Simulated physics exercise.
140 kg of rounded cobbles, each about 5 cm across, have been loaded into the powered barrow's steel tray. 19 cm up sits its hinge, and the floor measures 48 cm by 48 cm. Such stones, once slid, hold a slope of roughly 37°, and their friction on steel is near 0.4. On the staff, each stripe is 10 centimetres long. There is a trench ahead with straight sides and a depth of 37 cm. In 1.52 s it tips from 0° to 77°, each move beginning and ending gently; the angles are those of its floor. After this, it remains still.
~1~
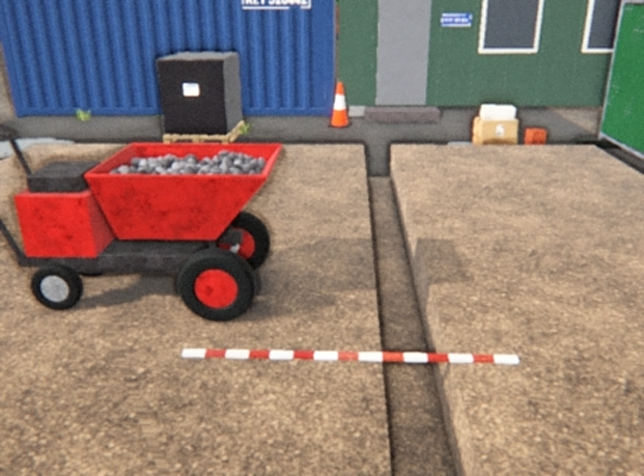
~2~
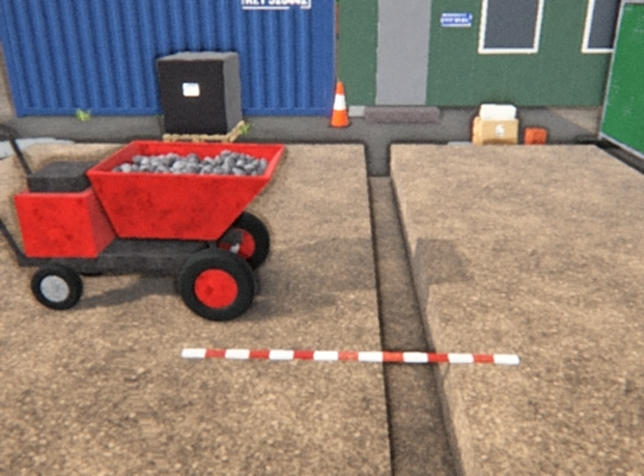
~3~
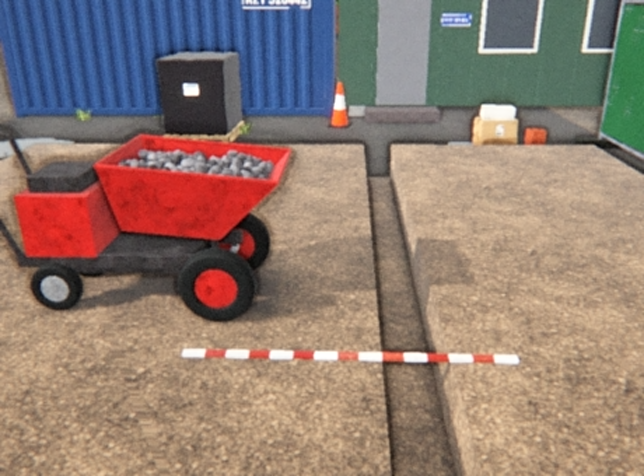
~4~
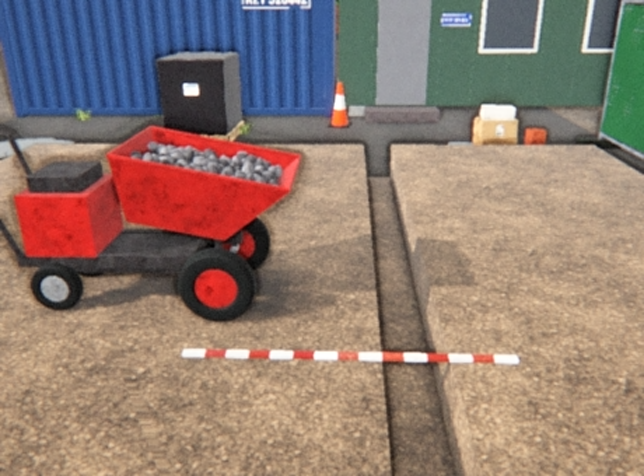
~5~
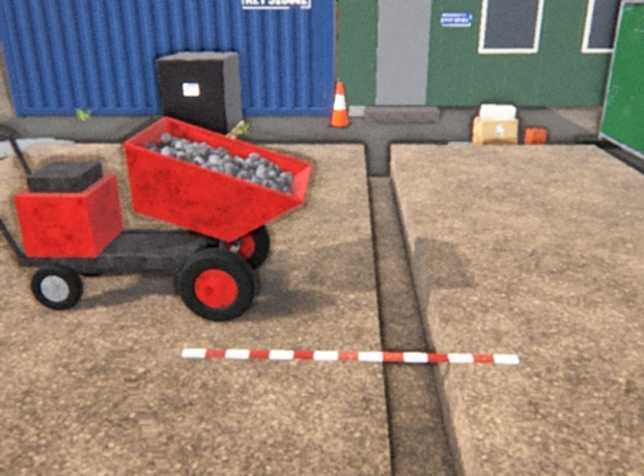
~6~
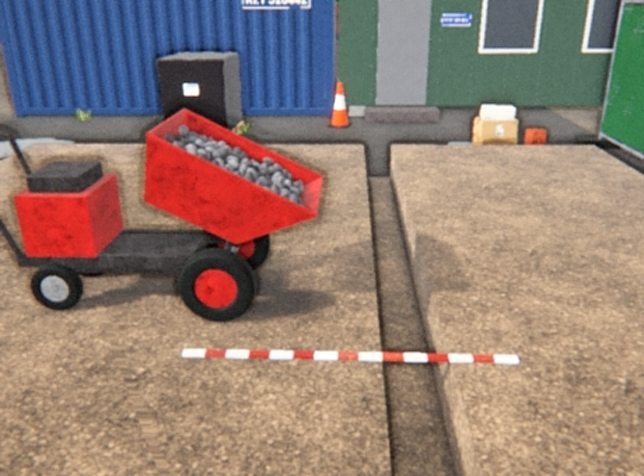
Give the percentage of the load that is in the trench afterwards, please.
Near 53 per cent of the load.
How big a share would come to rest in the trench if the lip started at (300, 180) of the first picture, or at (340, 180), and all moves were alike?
First place roughly 100%, second roughly 65%.
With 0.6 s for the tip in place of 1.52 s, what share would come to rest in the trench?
65 %.
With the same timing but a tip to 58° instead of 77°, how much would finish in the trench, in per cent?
It would be near 55 per cent.
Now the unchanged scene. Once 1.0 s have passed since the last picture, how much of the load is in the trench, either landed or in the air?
I'd say near 35 per cent at that time.
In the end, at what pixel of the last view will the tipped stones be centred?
In the last view, about (398, 342).
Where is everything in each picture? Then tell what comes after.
In the first picture, lip at (266, 177), floor tilted 0°, highest stones at (202, 161).
In the second picture, lip at (269, 179), floor tilted 1°, highest stones at (198, 161).
In the third picture, lip at (278, 183), floor tilted 5°, highest stones at (174, 158).
In the fourth picture, the tray is at 11°, its lip at (289, 191); the top of the load is at (173, 152).
In the fifth picture, the tray is at 18°, its lip at (303, 201); the top of the load is at (181, 146).
In the sixth picture, lip at (316, 216), floor tilted 27°, highest stones at (186, 140).
Then, 0.5 s after the last picture the floor is at 65°, 97 % in the tray, 2 % short of the trench; the foremost stones are at (370, 290).
Then, 1.0 s after the last picture the floor is at 77°, 53 % in the tray, 12 % short of the trench, 35 % in the trench; the foremost stones are at (431, 327).
Then, 1.4 s after the last picture the floor is at 77°, 37 % in the tray, 14 % short of the trench, 48 % in the trench; the foremost stones are at (449, 328).
Then, 3.3 s after the last picture the floor is at 77°, 32 % in the tray, 14 % short of the trench, 53 % in the trench; the foremost stones are at (460, 339).
